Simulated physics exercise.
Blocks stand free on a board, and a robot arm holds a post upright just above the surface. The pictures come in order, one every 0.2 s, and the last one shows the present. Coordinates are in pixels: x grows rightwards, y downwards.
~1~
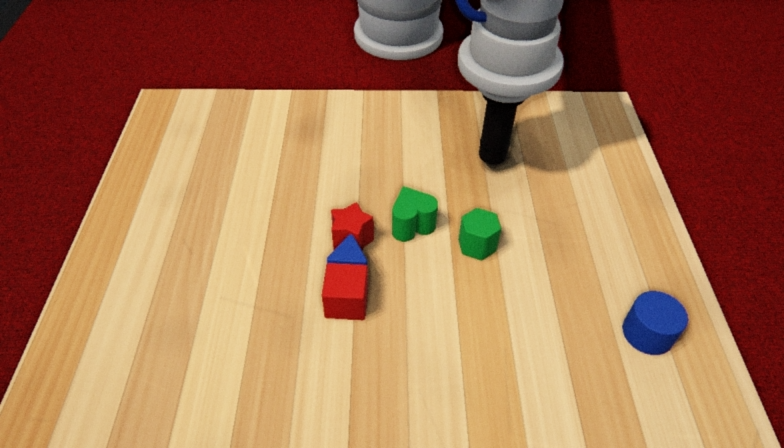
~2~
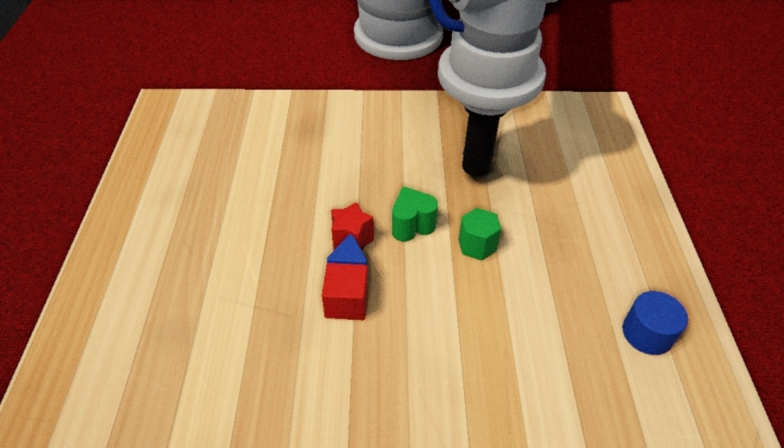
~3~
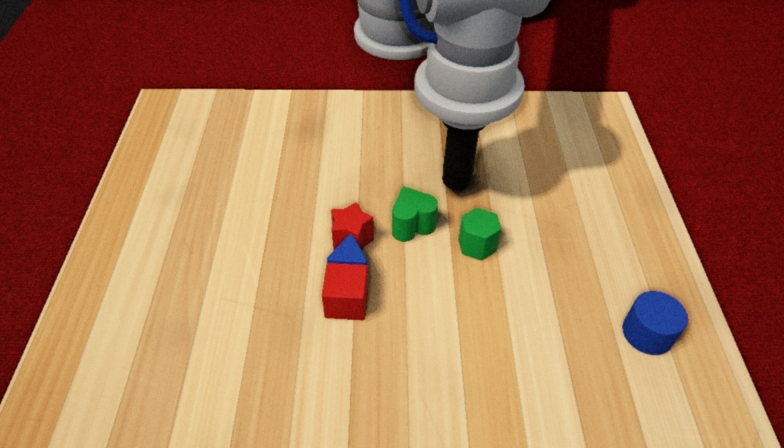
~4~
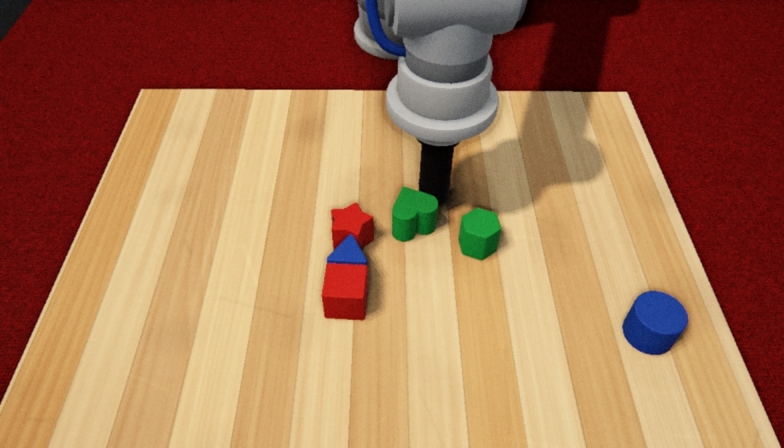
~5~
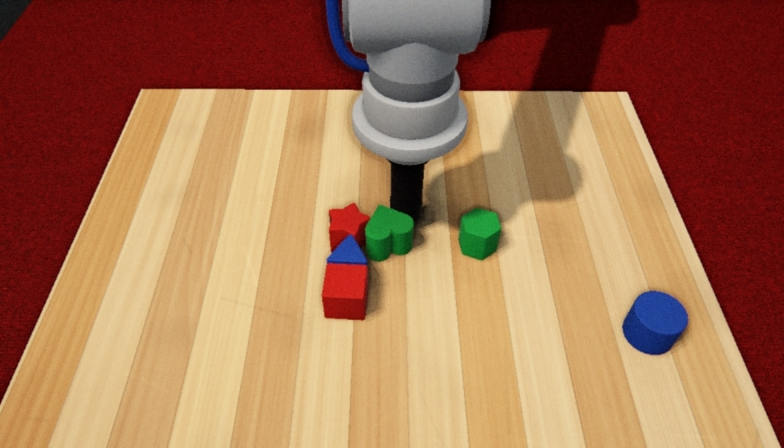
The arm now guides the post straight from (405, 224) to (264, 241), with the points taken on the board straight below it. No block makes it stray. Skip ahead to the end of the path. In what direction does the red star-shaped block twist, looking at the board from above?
Counter-clockwise, from overhead.
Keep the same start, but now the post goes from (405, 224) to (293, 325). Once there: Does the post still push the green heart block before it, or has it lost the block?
The green heart block is leading.
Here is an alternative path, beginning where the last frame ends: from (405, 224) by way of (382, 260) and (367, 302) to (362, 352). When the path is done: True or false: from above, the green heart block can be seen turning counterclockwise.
The statement is false.
What follows on the original path. One third of the way, post at (358, 220); red four-sided block at (344, 283), turned 10° anticlockwise; red star-shaped block at (328, 221); blue triangular block at (337, 254), turned 20° anticlockwise; green heart block at (381, 234), turned 15° anticlockwise.
Two thirds of the way, post at (311, 226); red four-sided block at (344, 285), turned 20° anticlockwise; red star-shaped block at (286, 232), turned 15° anticlockwise; blue triangular block at (316, 255), turned 75° anticlockwise; green heart block at (381, 234), turned 15° anticlockwise.
At the end, post at (262, 231); red four-sided block at (344, 285), turned 20° anticlockwise; red star-shaped block at (263, 243), turned 60° anticlockwise; blue triangular block at (316, 255), turned 75° anticlockwise; green heart block at (381, 234), turned 15° anticlockwise; green six-sided block unmoved.
